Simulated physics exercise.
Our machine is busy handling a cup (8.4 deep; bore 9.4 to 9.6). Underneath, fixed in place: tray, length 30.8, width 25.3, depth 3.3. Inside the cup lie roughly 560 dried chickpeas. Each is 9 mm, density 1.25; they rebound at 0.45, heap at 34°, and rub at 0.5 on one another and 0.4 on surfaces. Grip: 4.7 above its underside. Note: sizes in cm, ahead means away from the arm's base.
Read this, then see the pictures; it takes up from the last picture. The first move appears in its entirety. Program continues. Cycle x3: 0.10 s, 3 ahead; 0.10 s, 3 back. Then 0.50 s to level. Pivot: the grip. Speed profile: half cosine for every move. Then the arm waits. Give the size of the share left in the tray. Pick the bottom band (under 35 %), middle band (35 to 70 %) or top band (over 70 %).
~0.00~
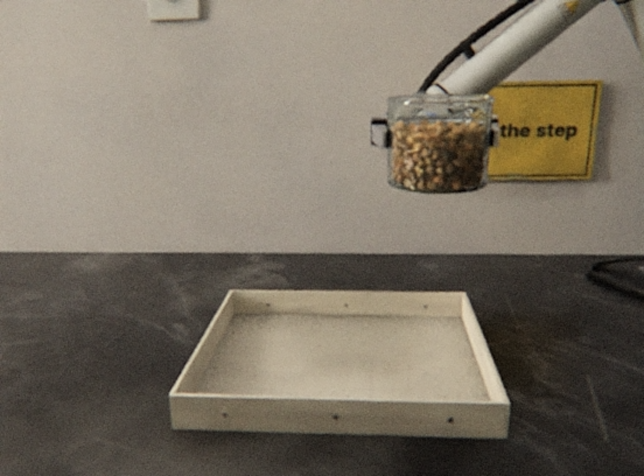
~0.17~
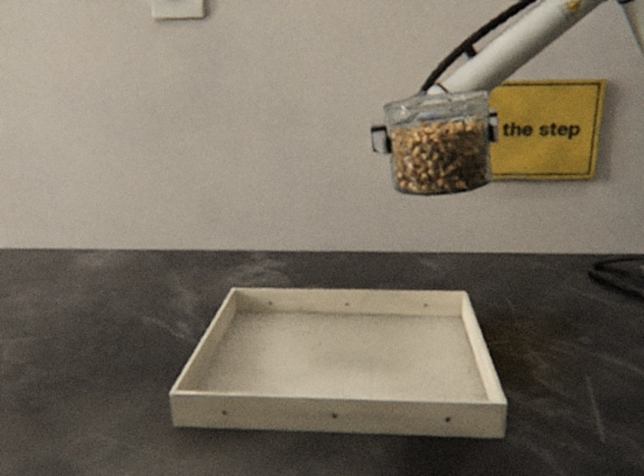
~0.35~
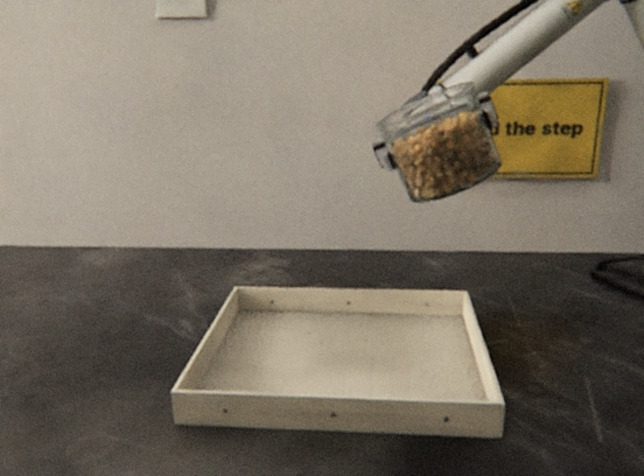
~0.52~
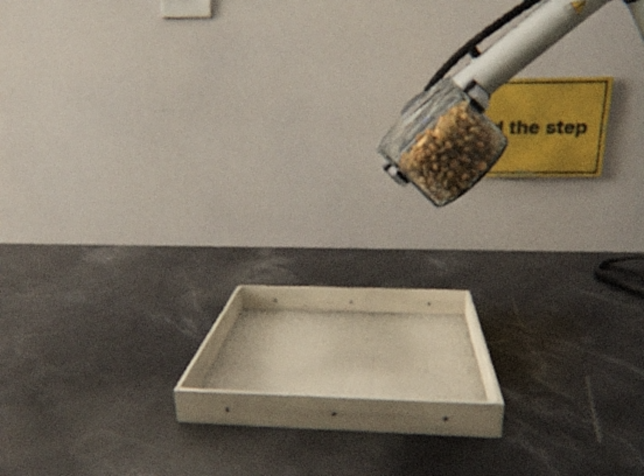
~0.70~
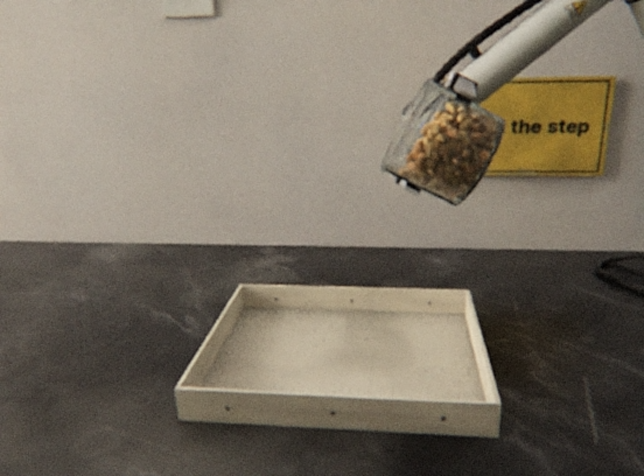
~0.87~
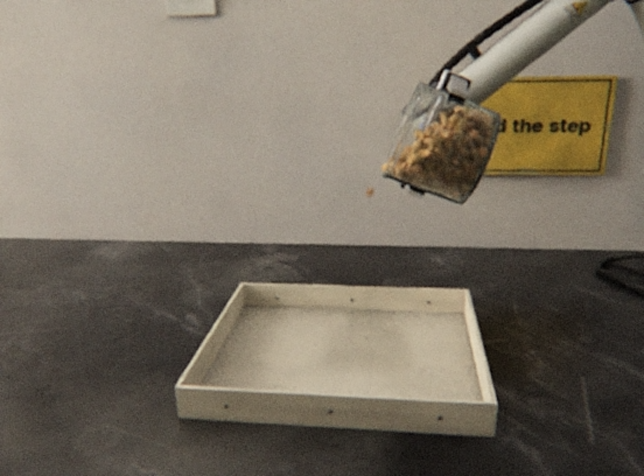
Middle band.
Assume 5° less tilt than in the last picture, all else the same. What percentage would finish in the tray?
It would be near 35 per cent.
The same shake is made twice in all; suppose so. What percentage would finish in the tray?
Estimate: Around 40 %.
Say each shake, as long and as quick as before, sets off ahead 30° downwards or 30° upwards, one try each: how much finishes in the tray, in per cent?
First try about 25 %, second try about 60 %.
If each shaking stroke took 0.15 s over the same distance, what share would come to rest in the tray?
Roughly 20 percent would.
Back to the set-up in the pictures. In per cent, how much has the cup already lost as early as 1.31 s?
Near 35 per cent so far.
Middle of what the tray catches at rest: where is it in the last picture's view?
Roughly at pixel (299, 350).
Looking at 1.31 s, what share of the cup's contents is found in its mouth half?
Roughly 40 per cent.
After 1.31 s, tilted 69° forward, highest piece 26 above the table; 364 in the cup, 110 in the tray, 89 in flight or on a rim.
After 1.75 s, tilted 28° forward, highest piece 28 above the table; 293 in the cup, 267 in the tray, 1 on the table or floor, 2 in flight or on a rim.
After 2.17 s, level, highest piece 27 above the table; 293 in the cup, 269 in the tray, 1 on the table or floor.
After 3.22 s, level, highest piece 27 above the table; 293 in the cup, 269 in the tray, 1 on the table or floor.
In the end, 293 in the cup, 269 in the tray, 1 on the table or floor. That is 48 % in the tray.
